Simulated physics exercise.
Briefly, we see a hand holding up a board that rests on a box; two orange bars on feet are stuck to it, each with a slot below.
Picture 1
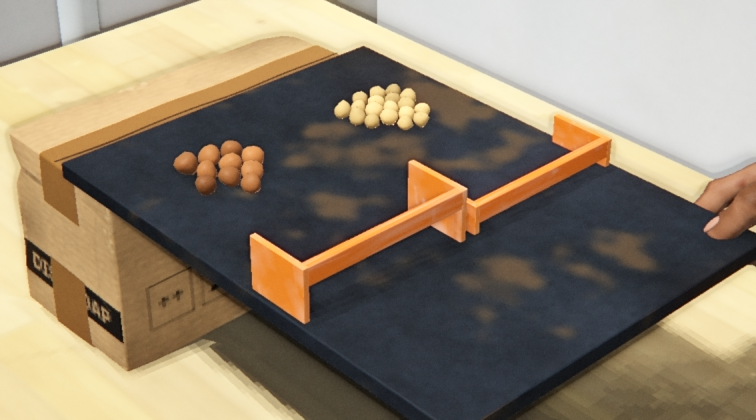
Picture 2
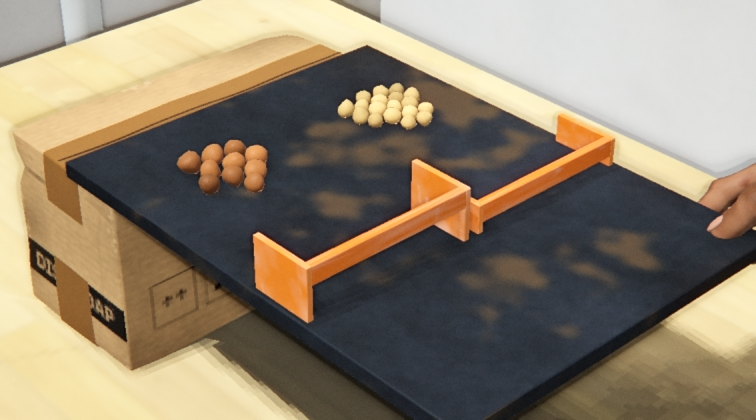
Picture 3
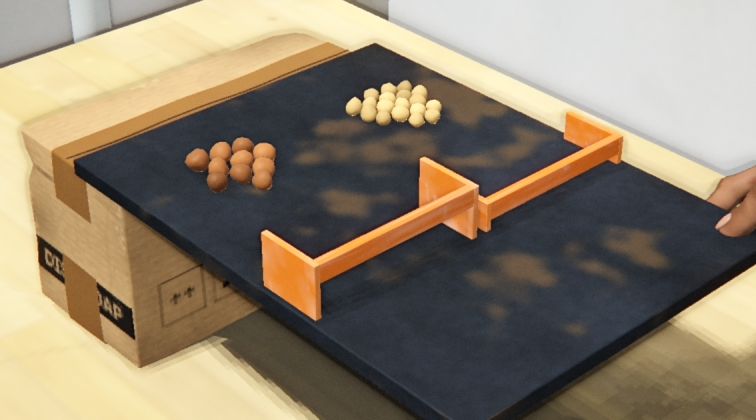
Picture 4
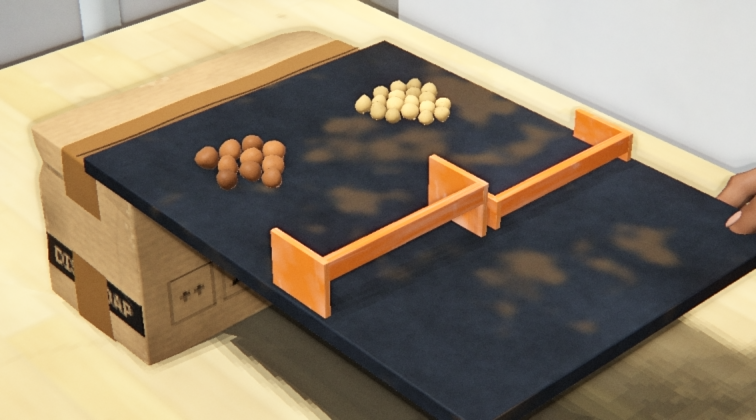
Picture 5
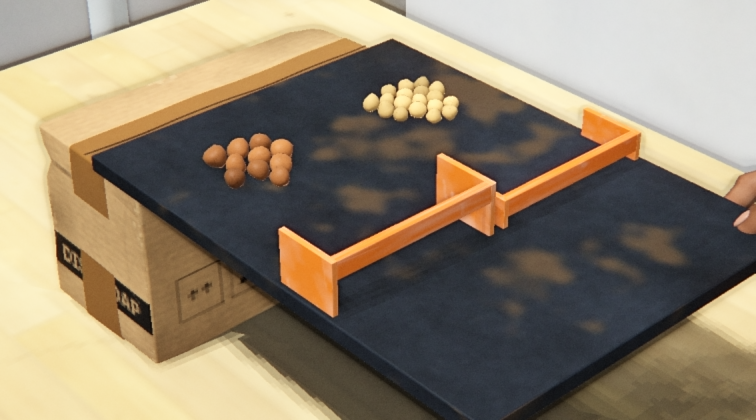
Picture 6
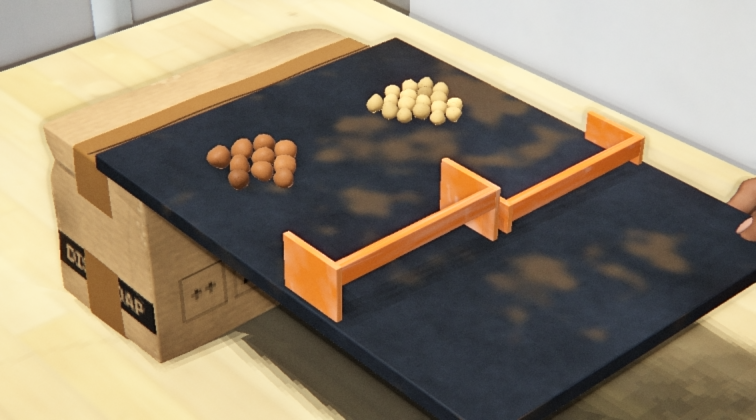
We see a hand holding the right end of a dark board resting on a cardboard box, with brown and pale round pieces behind two orange bars, as the view shifts slightly and the pieces stay still on the board.
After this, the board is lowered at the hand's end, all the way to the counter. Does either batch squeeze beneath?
The nearer batch carries on. The farther batch is halted.
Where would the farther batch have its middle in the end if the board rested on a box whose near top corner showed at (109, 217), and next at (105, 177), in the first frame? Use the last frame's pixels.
Centre at rest: First case roughly (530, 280), second case roughly (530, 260).
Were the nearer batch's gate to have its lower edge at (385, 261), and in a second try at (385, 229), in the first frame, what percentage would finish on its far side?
Respectively 0 and 100 per cent.
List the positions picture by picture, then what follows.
Held end of the board, level; box at (211, 189), nearly half as high as the board is long; nearer batch at (231, 164), a few hazelnuts; farther batch at (391, 109), a few dried chickpeas; nearer gate at (385, 235), its slot higher than a piece; farther gate at (542, 179), its slot lower than a piece, in the first frame.
Held end of the board, level; farther batch at (394, 108), in the second frame.
Held end of the board, level; nearer batch at (242, 161), in the third frame.
Held end of the board, level; farther batch at (412, 103), in the fourth frame.
Held end of the board, level; nearer batch at (259, 158), in the fifth frame.
Held end of the board, down by 1°; box at (244, 182); nearer batch at (263, 158), not moving; farther batch at (423, 103), not moving; nearer gate at (418, 234); farther gate at (575, 177), in the sixth frame.
Then, 0.56 s after the last picture, board sloping at 11°; nearer batch where it was; farther batch where it was.
Then, 1.15 s after the last picture, board sloping at 22°; nearer batch all past its gate; farther batch has reached its gate.
Then, 1.86 s after the last picture, board resting at 27°; nearer batch all past its gate; farther batch has reached its gate.
At rest, board resting at 27°; nearer batch all past its gate; farther batch gathered behind its gate.
